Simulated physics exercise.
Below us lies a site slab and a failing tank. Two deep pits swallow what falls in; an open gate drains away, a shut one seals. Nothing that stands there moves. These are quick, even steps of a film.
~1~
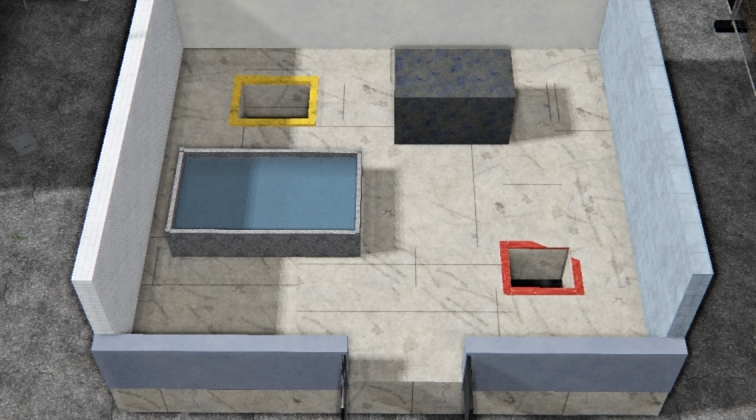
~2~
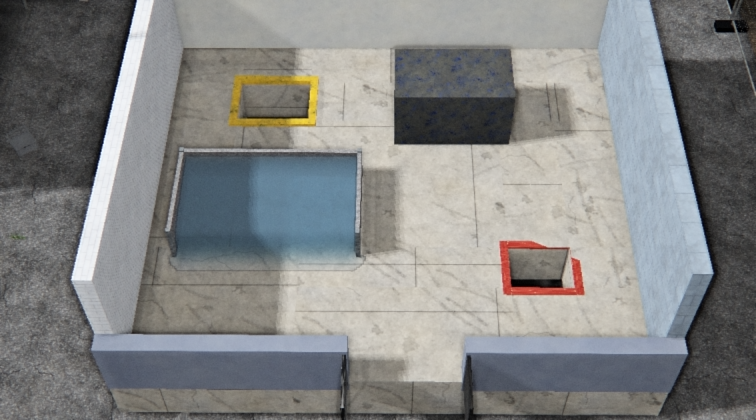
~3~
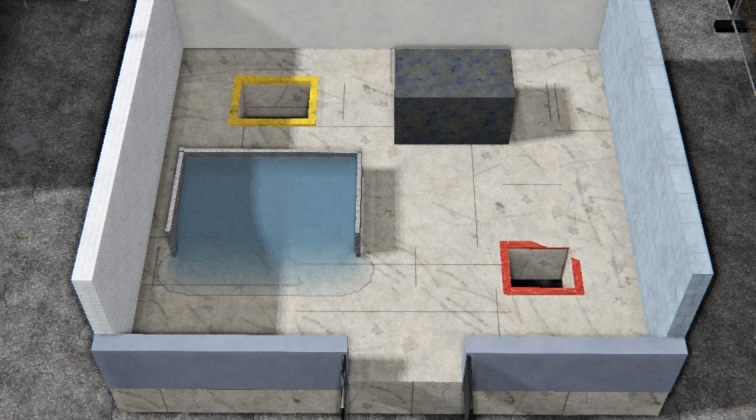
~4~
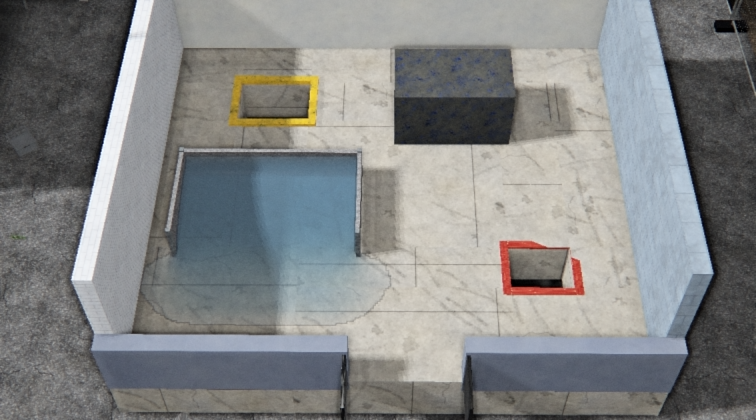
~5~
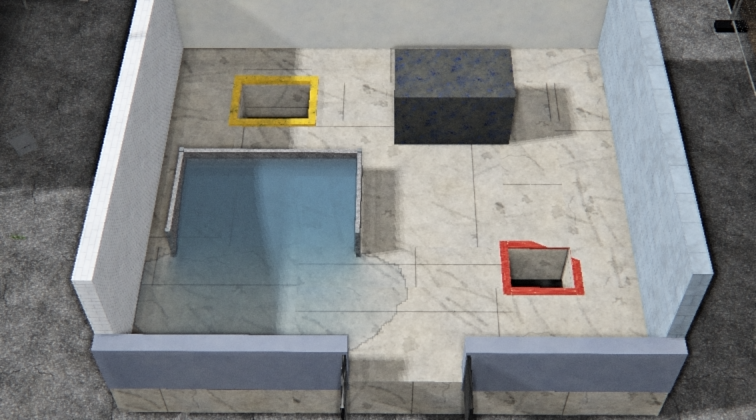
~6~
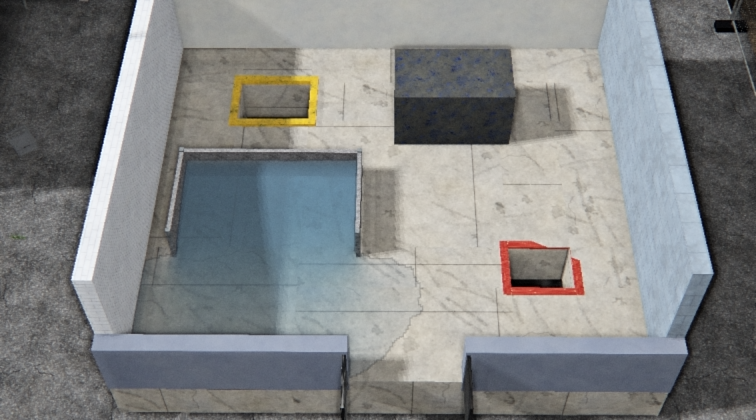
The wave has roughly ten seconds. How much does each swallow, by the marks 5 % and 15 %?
In the end: The gate takes above 15 %; the red pit takes from 5 to 15 %; the yellow pit takes not even 5 %.
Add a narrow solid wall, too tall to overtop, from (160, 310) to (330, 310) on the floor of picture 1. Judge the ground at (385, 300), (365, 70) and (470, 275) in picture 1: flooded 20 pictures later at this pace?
In that order: Under water, free of water, awash.
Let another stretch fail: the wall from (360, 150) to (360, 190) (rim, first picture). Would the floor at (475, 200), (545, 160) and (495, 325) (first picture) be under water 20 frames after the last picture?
In that order: Covered, awash, flooded.
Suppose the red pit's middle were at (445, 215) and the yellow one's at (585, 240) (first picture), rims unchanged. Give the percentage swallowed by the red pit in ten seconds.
In per cent: Red 4.
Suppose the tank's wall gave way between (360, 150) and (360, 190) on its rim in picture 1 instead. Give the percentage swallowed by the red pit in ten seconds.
In per cent: Red 20.
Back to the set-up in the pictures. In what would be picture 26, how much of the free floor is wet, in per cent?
Near 40 in a hundred.
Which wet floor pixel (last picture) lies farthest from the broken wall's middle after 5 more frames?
Roughly at (436, 365).
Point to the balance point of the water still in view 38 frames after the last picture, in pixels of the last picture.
At about (325, 247).
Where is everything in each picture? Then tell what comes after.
The first frame shows the tank at (267, 193) is whole and still.
In the second frame, the front is at (358, 261), out from the gap at (266, 247).
In the third frame, water pours out at (266, 248) and has run to (164, 275).
In the fourth frame, water pours out at (266, 249) and has run to (374, 297).
In the fifth frame, water pours out at (266, 249) and has run to (137, 310).
In the sixth frame, water pours out at (266, 249) and has run to a hidden place.
A moment on, water covers 20 % of the floor; the gate 1 %, the red pit 0 %, the yellow pit 0 %.
Next, water covers 20 % of the floor; the gate 6 %, the red pit 0 %, the yellow pit 0 %.
Then, water covers 40 % of the floor; the gate 11 %, the red pit 0 %, the yellow pit 0 %.
Later, water covers 60 % of the floor; the gate 15 %, the red pit 4 %, the yellow pit 0 %.
In the end, water covers 75 % of the floor; the gate 21 %, the red pit 10 %, the yellow pit 0 %.
